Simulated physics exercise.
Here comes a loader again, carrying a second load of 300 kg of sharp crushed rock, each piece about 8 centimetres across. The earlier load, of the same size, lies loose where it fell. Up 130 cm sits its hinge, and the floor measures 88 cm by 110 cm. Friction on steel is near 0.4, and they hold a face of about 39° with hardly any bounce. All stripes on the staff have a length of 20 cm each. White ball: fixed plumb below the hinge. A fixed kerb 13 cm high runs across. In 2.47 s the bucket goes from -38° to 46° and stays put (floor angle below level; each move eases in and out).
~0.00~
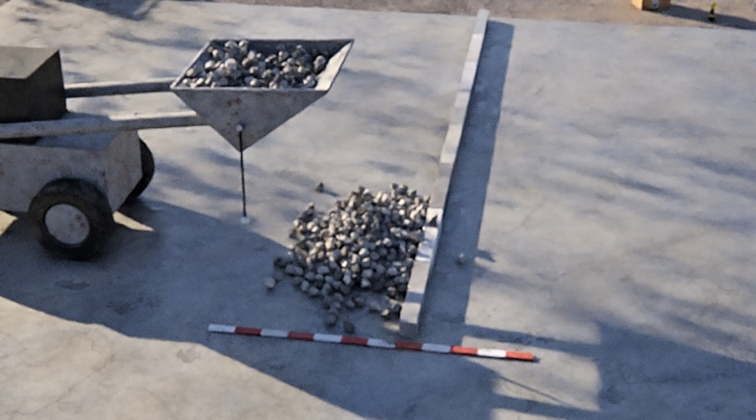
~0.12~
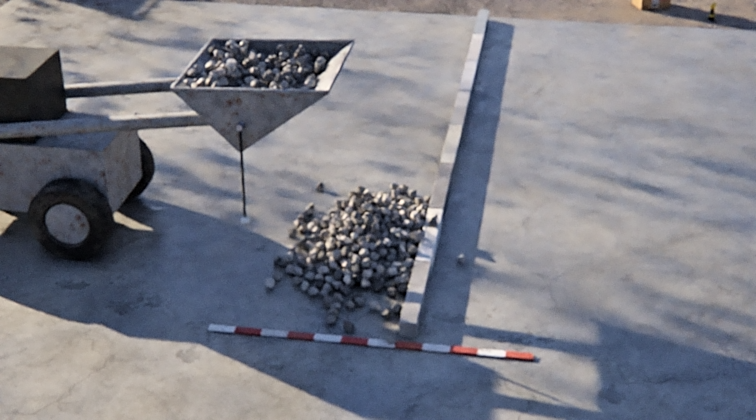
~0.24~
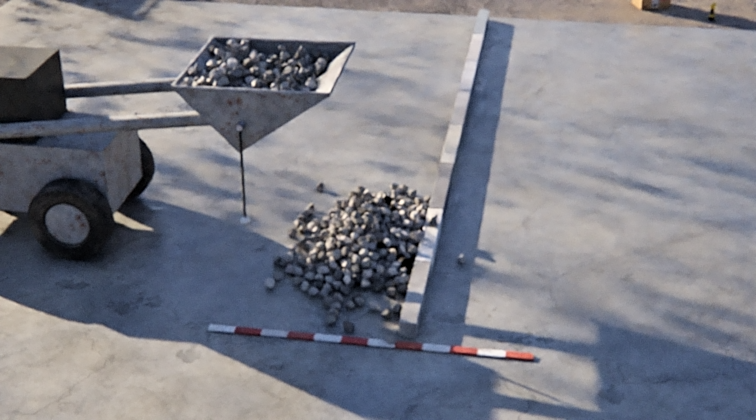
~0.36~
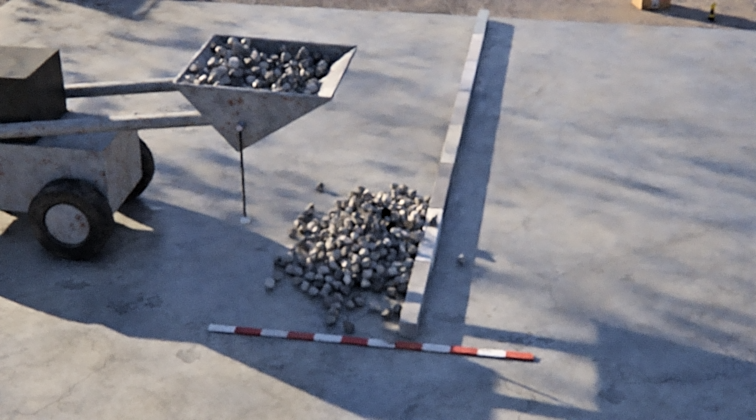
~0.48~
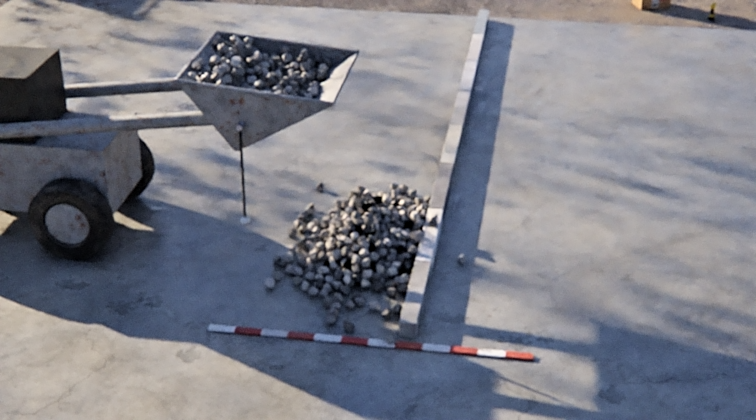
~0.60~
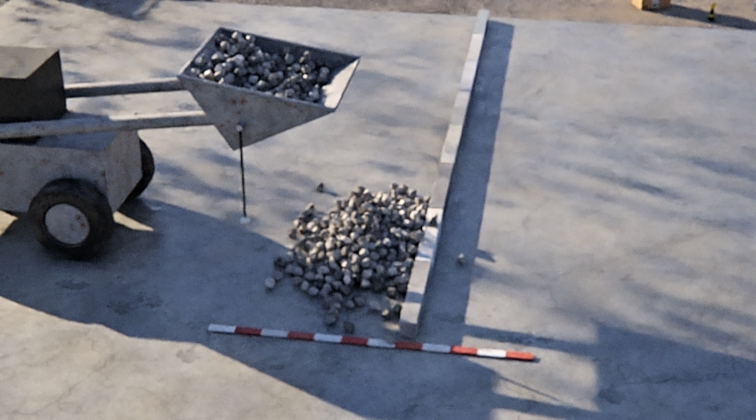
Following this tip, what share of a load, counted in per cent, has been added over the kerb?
1 per cent, roughly.
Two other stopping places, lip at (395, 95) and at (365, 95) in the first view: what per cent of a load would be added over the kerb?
Roughly 40 per cent, then 10 per cent.
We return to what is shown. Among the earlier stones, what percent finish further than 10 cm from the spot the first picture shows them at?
Estimate: 5 %, roughly.
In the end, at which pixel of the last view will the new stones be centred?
In the last view, about pixel (352, 226).
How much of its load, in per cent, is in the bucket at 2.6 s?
Roughly 5 per cent remains inside.
After 1.9 s the floor is at 33°; in per cent of one load, 96 in the bucket, 104 on this side of the kerb; the foremost stones are at (427, 238).
After 2.6 s the floor is at 46°; in per cent of one load, 3 in the bucket, 196 on this side of the kerb; the foremost stones are at (432, 231).
After 2.9 s the floor is at 46°; in per cent of one load, 0 in the bucket, 199 on this side of the kerb, 1 over the kerb; the foremost stones are at (446, 243).
After 5.6 s the floor is at 46°; in per cent of one load, 0 in the bucket, 199 on this side of the kerb, 1 over the kerb; the foremost stones are at (450, 238). Net gain over the kerb, 1.
